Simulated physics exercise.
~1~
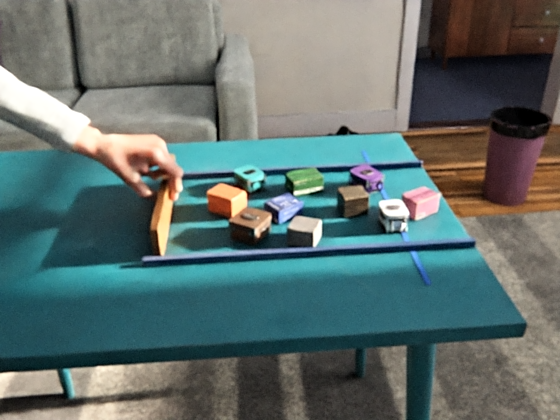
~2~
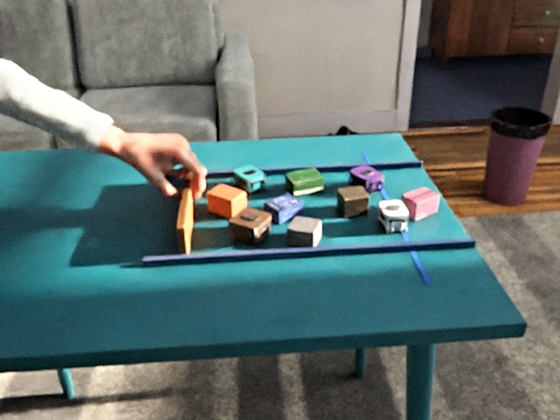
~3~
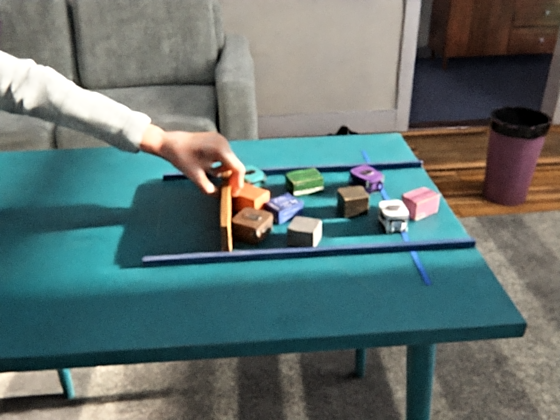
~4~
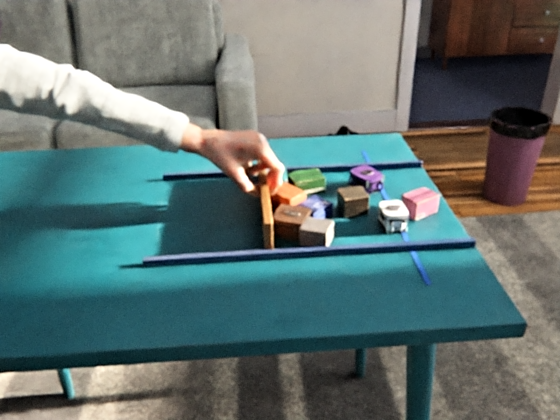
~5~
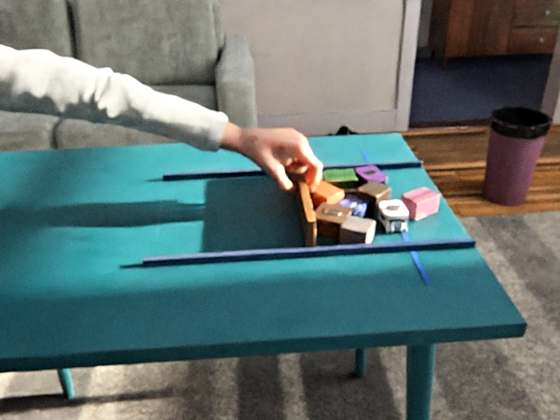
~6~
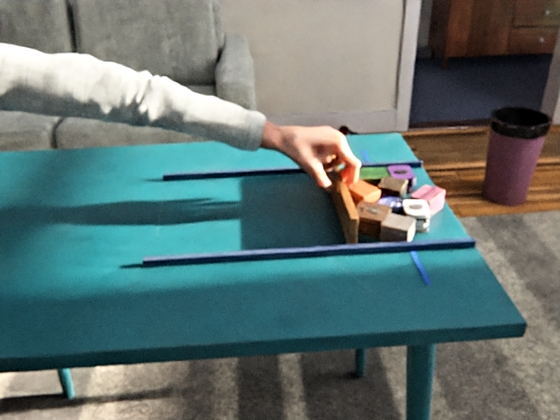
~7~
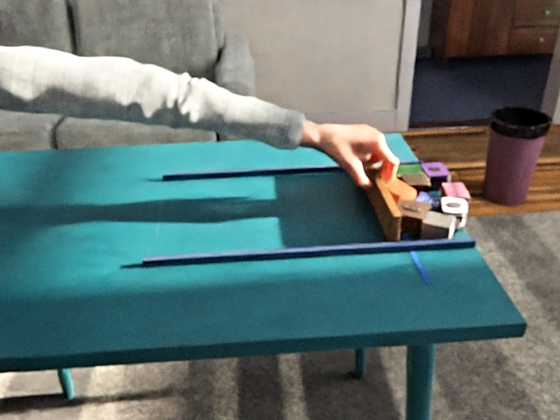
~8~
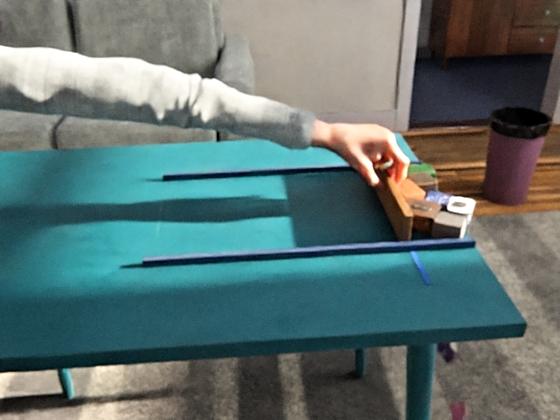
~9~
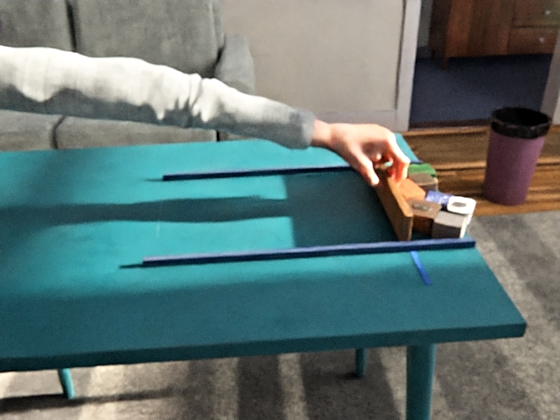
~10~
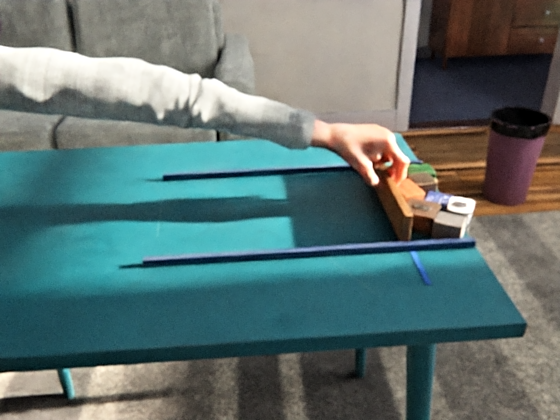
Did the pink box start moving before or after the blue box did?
The pink box started moving after the blue box. The blue one was already being pushed along while the pink one still sat near the right end of the table.
